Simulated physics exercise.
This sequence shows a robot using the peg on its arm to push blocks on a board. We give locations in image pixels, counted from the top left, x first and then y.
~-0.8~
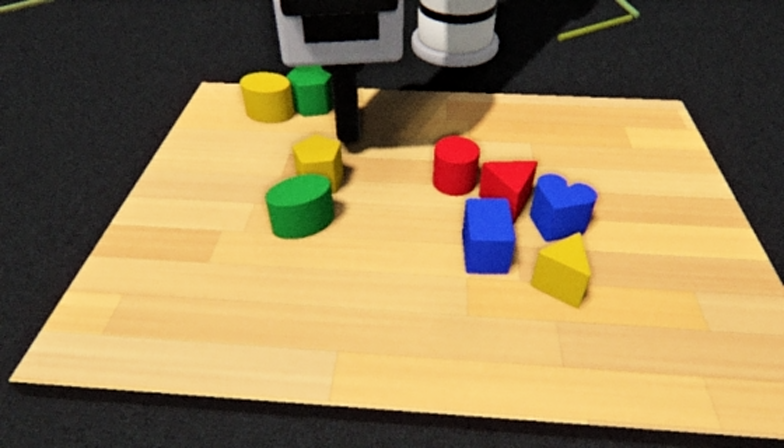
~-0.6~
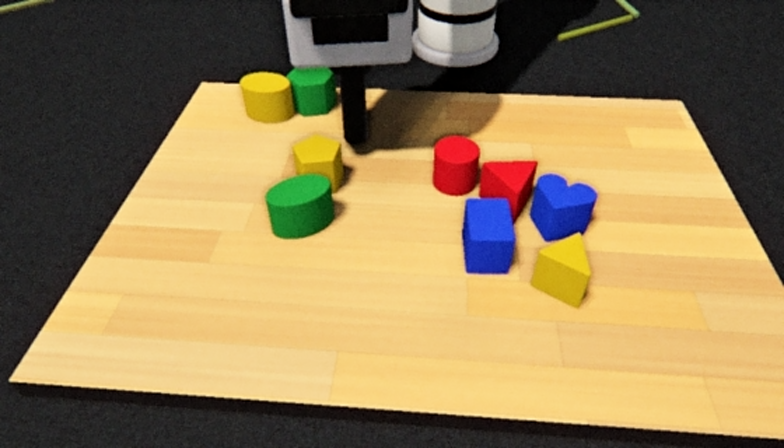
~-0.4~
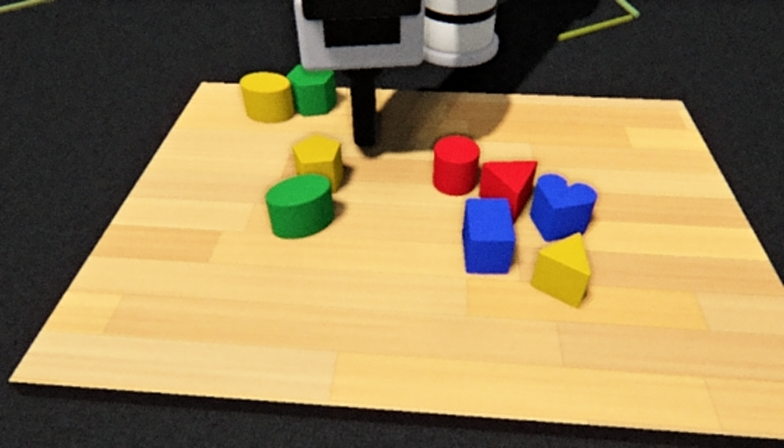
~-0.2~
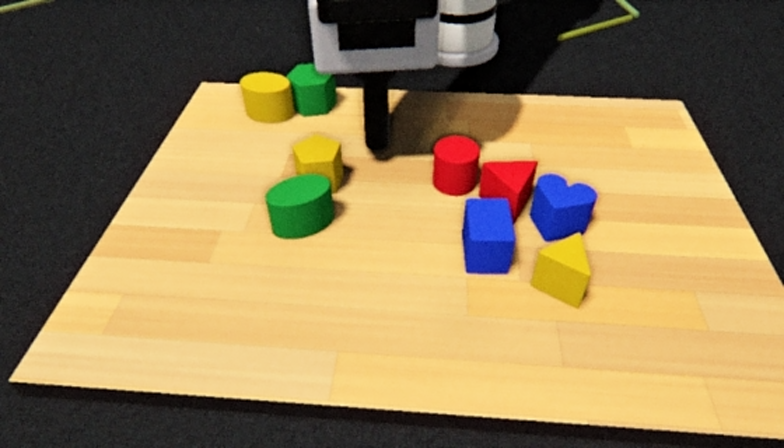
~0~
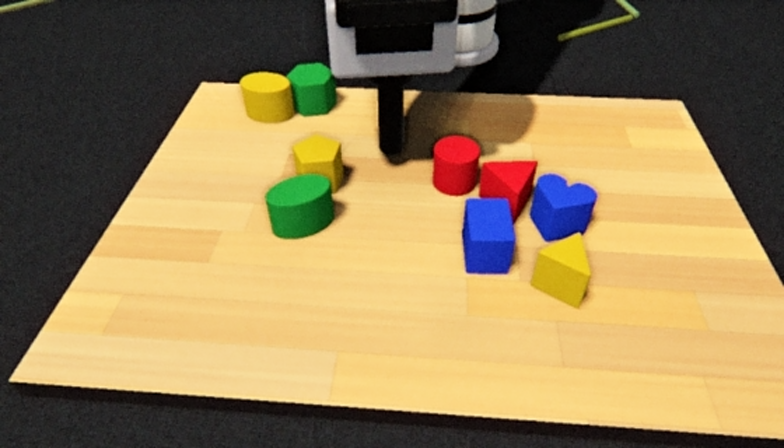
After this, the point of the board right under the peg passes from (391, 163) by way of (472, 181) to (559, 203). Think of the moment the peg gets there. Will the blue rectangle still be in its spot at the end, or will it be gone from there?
Here's my answer: The blue rectangle gets displaced.
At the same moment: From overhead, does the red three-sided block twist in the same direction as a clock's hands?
In short: No.
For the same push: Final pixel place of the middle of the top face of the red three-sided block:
It should be at about (544, 206).
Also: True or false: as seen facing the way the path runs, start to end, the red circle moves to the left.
The statement is incorrect.
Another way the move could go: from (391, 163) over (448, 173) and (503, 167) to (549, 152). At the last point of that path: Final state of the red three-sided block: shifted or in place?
Well, the red three-sided block shifts from its place.
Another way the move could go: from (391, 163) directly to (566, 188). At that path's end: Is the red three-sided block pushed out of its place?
Going by the path, yes.
The first path, step by step. One third of the way, peg at (446, 161); red circle at (476, 156); red three-sided block at (522, 175), turned 10° anticlockwise.
Two thirds of the way, peg at (503, 174); red circle at (510, 177); blue rectangle at (490, 224), turned 15° clockwise; red three-sided block at (540, 201), turned 40° anticlockwise; blue heart at (580, 194).
At the end, peg at (562, 189); red circle at (516, 180); blue rectangle at (490, 227), turned 25° clockwise; red three-sided block at (544, 206), turned 40° anticlockwise; blue heart at (582, 194).
